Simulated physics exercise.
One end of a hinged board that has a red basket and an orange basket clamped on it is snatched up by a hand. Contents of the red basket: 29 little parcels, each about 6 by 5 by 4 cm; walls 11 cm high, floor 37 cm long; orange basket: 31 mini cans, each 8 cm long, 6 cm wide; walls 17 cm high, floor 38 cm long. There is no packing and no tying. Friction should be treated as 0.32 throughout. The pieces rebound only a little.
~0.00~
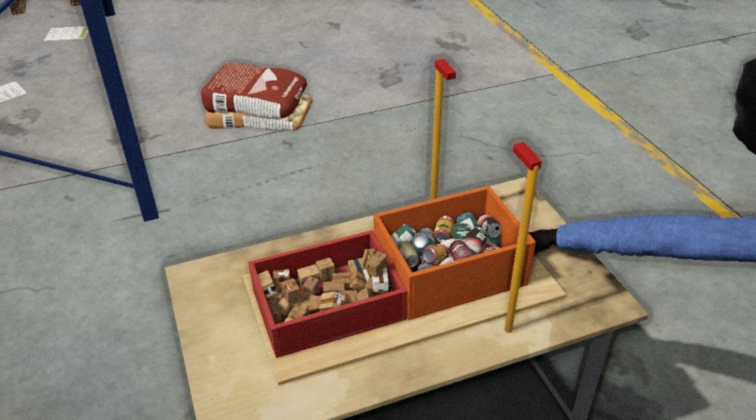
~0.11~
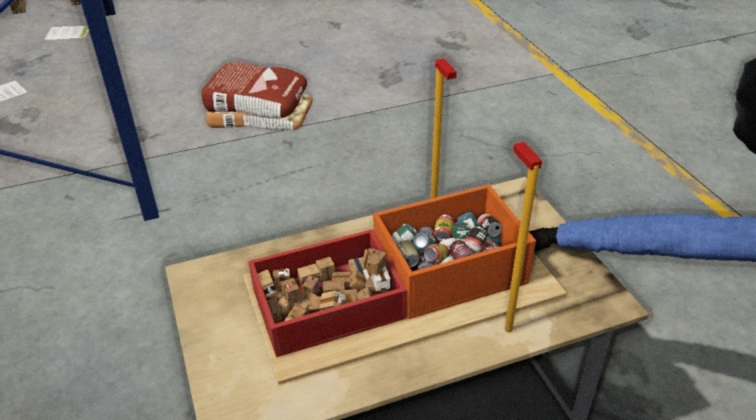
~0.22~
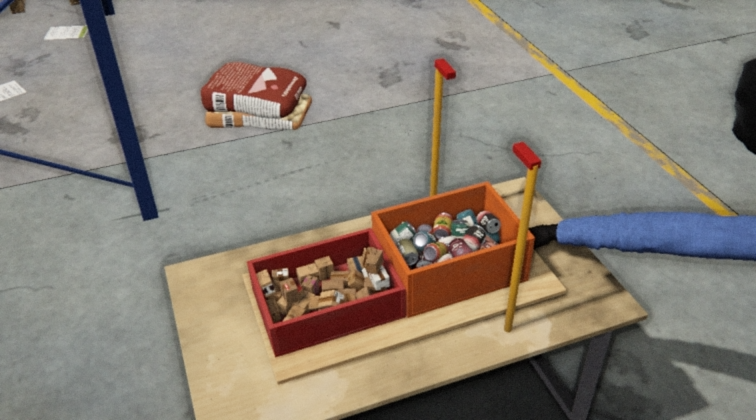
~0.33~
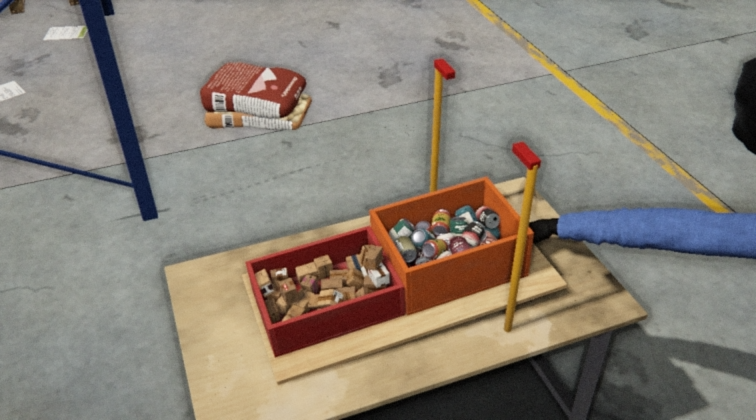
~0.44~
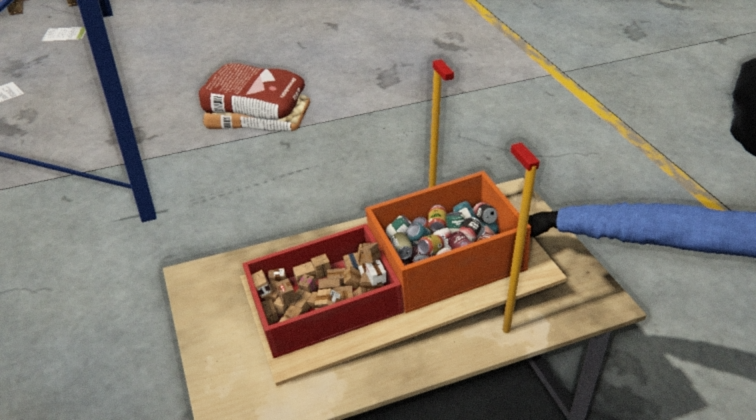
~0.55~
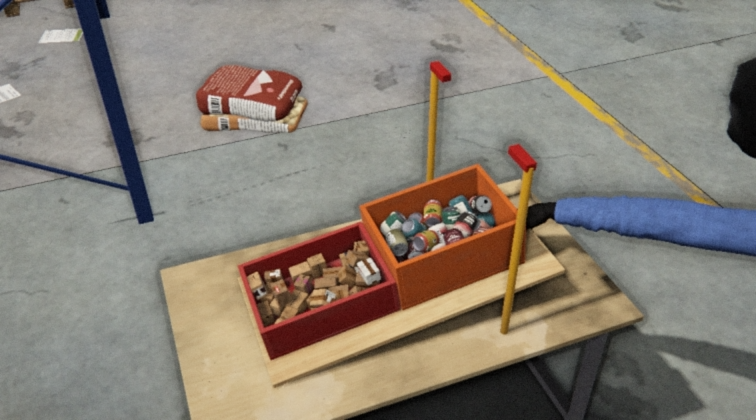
The clip opens on a red basket of small parcels and an orange basket of mini cans, side by side on a board lying flat on a table. After a brief stillness, a blue-sleeved arm at the right lifts the board's right end slightly, tilting both baskets gently toward the left.
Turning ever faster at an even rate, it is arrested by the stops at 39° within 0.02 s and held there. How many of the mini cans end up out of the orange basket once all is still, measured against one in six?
Not so much as a sixth escapes.
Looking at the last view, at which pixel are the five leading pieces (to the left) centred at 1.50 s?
Centre: Approx. (247, 317) px.
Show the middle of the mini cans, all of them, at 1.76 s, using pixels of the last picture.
Near (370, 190) in pixels.
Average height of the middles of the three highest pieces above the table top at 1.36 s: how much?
I'd say near 56 cm.
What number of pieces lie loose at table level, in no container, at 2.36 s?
Piece count: Roughly 0.
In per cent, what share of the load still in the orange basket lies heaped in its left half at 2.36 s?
That comes to roughly 70 in a hundred.
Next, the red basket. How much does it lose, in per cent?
For the red basket, 0 percent.
After 1.26 s, the lift is arrested.
After 1.36 s, tilt 39°; the red basket has all 29 and the orange basket has all 31.
After 1.50 s, tilt 39°; the red basket has all 29 and the orange basket has all 31.
After 1.76 s, tilt 39°; the red basket has all 29 and the orange basket has all 31.
Final count (at 2.36 s), the red basket has all 29 and the orange basket has all 31. Asked share, 0 of 31, 0 per cent.
